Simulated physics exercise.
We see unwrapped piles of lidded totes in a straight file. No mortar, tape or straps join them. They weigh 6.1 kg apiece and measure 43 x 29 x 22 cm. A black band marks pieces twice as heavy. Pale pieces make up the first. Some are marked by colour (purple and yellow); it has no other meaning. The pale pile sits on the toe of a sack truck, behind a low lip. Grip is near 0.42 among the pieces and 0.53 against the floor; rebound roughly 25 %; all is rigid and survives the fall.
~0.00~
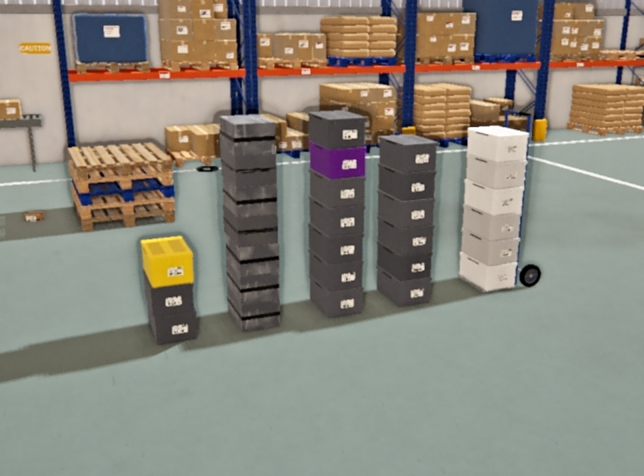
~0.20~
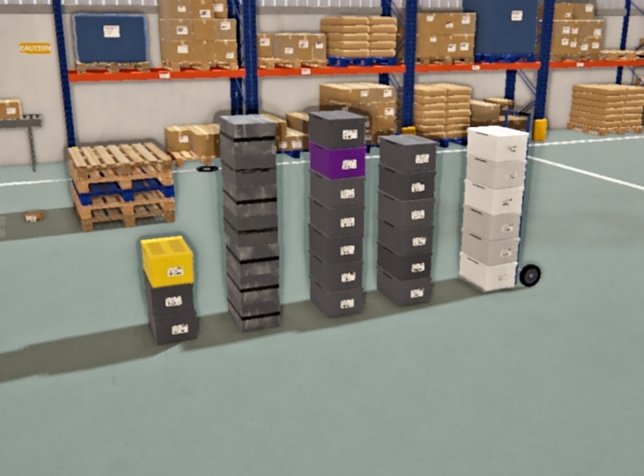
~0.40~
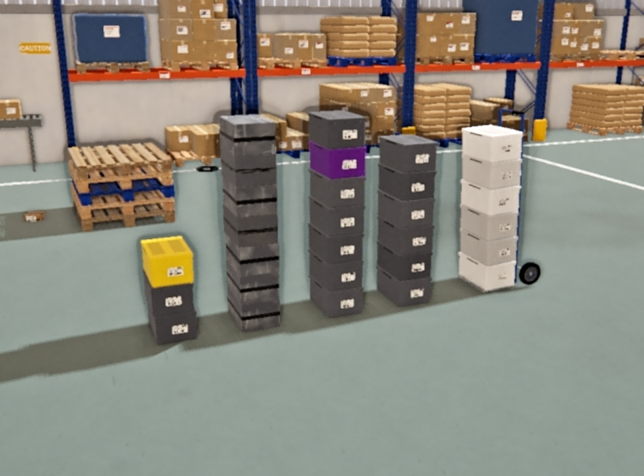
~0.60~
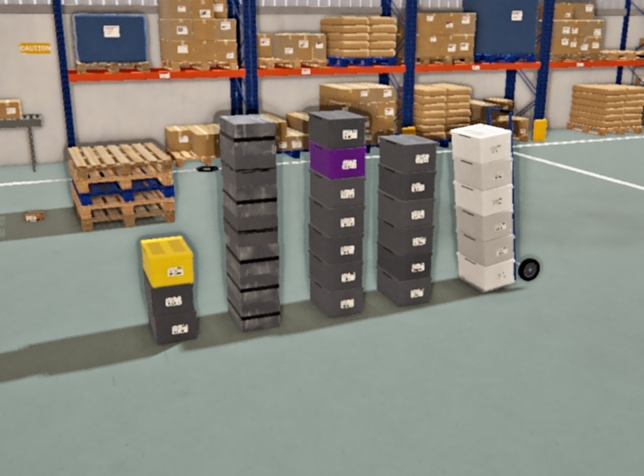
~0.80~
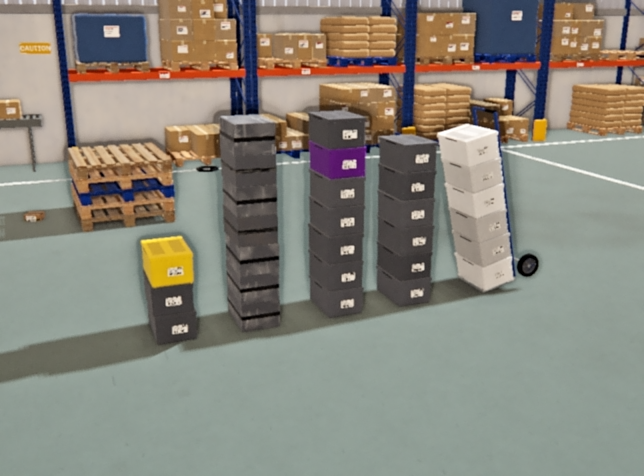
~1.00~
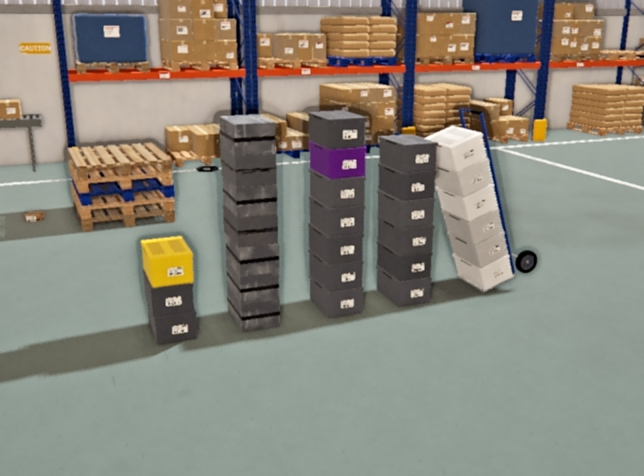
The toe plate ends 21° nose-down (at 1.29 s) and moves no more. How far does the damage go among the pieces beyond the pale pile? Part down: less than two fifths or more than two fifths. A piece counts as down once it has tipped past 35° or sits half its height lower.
It comes to more than two fifths.
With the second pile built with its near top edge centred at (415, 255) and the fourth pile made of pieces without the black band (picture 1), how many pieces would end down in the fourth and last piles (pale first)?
Then fourth 0, last 0.
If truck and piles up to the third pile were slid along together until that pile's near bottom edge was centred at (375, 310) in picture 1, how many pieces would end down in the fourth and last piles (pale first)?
Then fourth 7, last 3.
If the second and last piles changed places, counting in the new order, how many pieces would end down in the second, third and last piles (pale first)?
In that case second 0, third 0, last 0.
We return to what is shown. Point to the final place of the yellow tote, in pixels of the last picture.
Around (51, 330).
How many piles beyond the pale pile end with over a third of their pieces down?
4 of them.
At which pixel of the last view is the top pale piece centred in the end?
Around (389, 219).
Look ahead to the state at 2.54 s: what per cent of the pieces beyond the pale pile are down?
By then 0 per cent.
By 2.54 s, 6 of the pale pile down; none of the 23 other totes down, 13 disturbed; purple tote tilted 14°.
By 3.72 s, 6 of the pale pile down; 18 of the 23 other totes down; purple tote tilted 39°, 34 cm lower; yellow tote tilted 9°.
When it is over (5.3 s), 6 of the pale pile down; 23 of the 23 other totes down; yellow tote on its side; purple tote tilted 41°, 86 cm lower. That is 100 per cent. In pixels of the last frame, middles, yellow tote near (51, 330), purple tote near (124, 294).
